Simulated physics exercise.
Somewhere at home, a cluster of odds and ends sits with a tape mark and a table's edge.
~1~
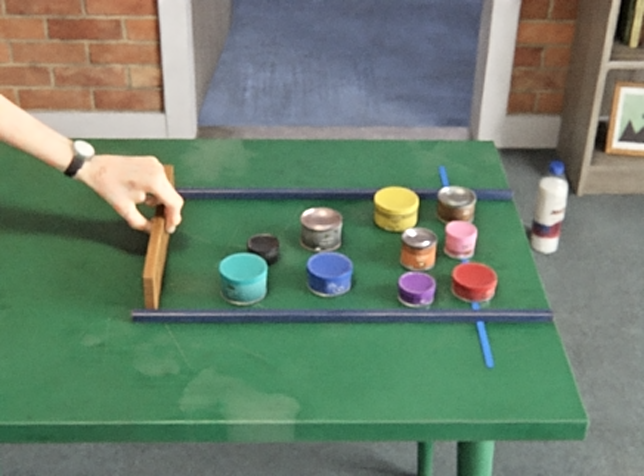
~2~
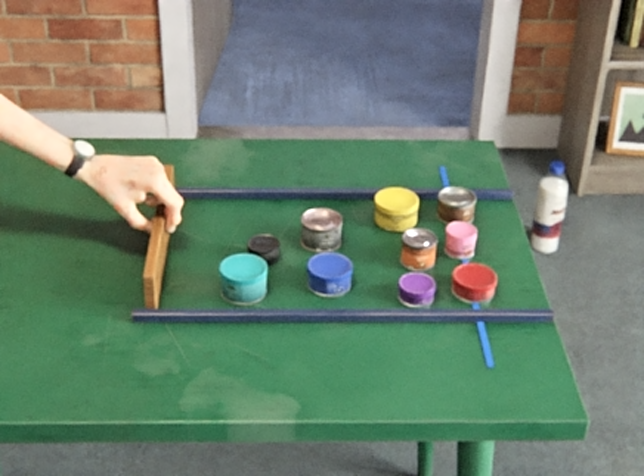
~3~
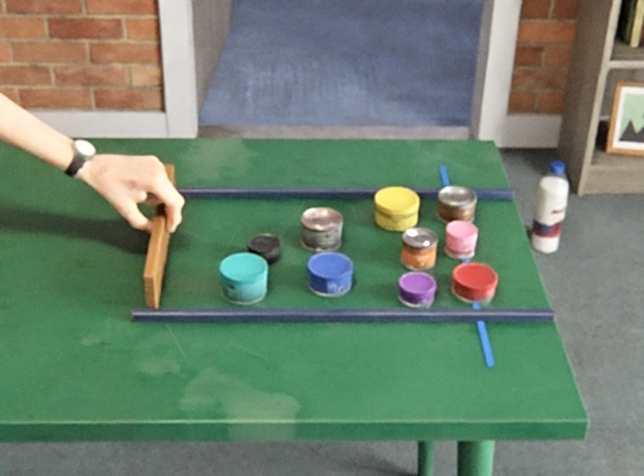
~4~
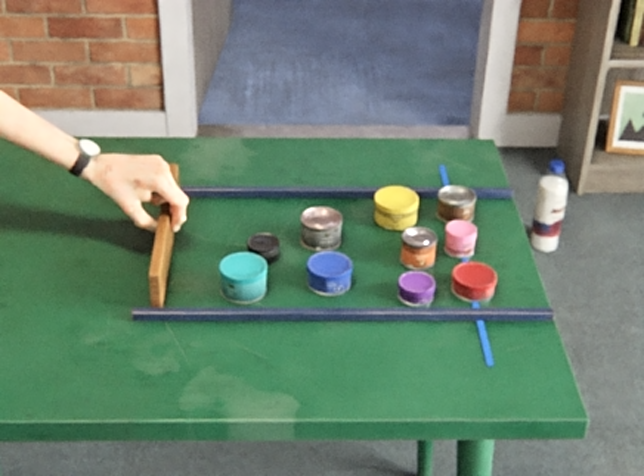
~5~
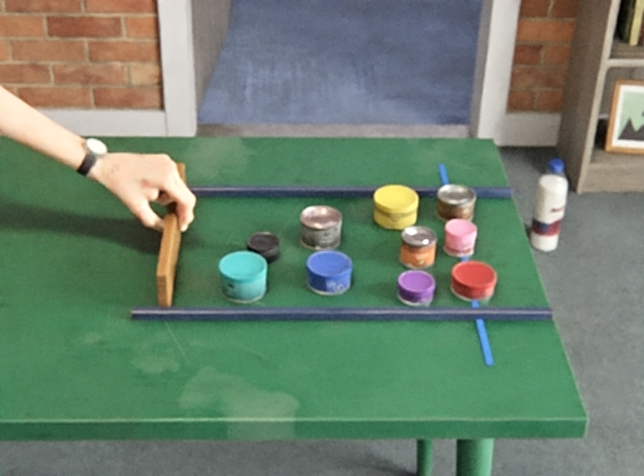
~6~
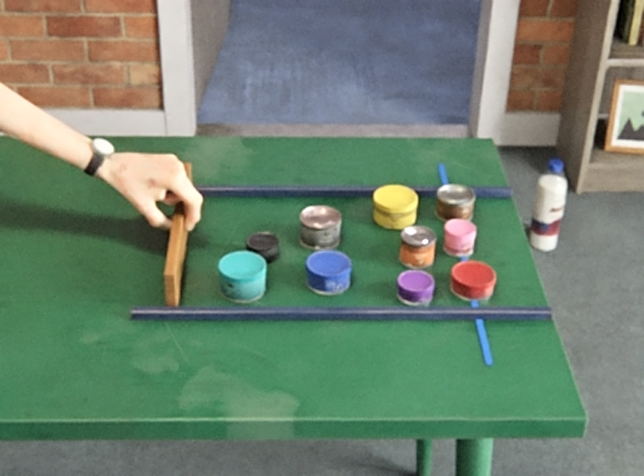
We see a hand holding a wooden board upright on a green table, beside colourful pots and tins between two dark rails. The hand stays still at first, then slides the board slightly right, while the containers stay in place.
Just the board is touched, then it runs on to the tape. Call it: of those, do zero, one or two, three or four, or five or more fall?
One or two fall.
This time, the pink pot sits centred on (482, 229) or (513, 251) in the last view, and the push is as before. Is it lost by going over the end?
Results in order - still up; down.
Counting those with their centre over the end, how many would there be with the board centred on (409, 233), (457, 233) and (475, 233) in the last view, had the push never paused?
Result per place: 0; 2; 4.
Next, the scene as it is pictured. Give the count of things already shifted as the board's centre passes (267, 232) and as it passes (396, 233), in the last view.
Up to then 3, and up to the other point 9.
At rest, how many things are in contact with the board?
4.
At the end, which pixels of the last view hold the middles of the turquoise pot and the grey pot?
In order, first (497, 285), then (479, 227).
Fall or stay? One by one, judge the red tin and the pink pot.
Result: Red tin down, pink pot down.
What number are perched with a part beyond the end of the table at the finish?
It totals 2.
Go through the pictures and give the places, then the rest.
The first picture shows brown tin (456, 206); red tin (474, 283); pink pot (460, 241); board (160, 235); tape (463, 253).
The second picture shows red tin (474, 284); blue tin (329, 275).
The third picture shows pink pot (461, 241); board (161, 234).
The fourth picture shows brown tin (456, 205); grey pot (321, 229).
The fifth picture shows red tin (473, 282); turquoise pot (243, 277).
The sixth picture shows brown tin (455, 204); red tin (473, 281); pink pot (459, 239); board (179, 232); tape (462, 251).
Early on, none off yet; brown tin at rest near (455, 204); red tin at rest near (473, 281); pink pot at rest near (459, 239).
Finally, the number that fall off is one or two; lost, pink pot and red tin.
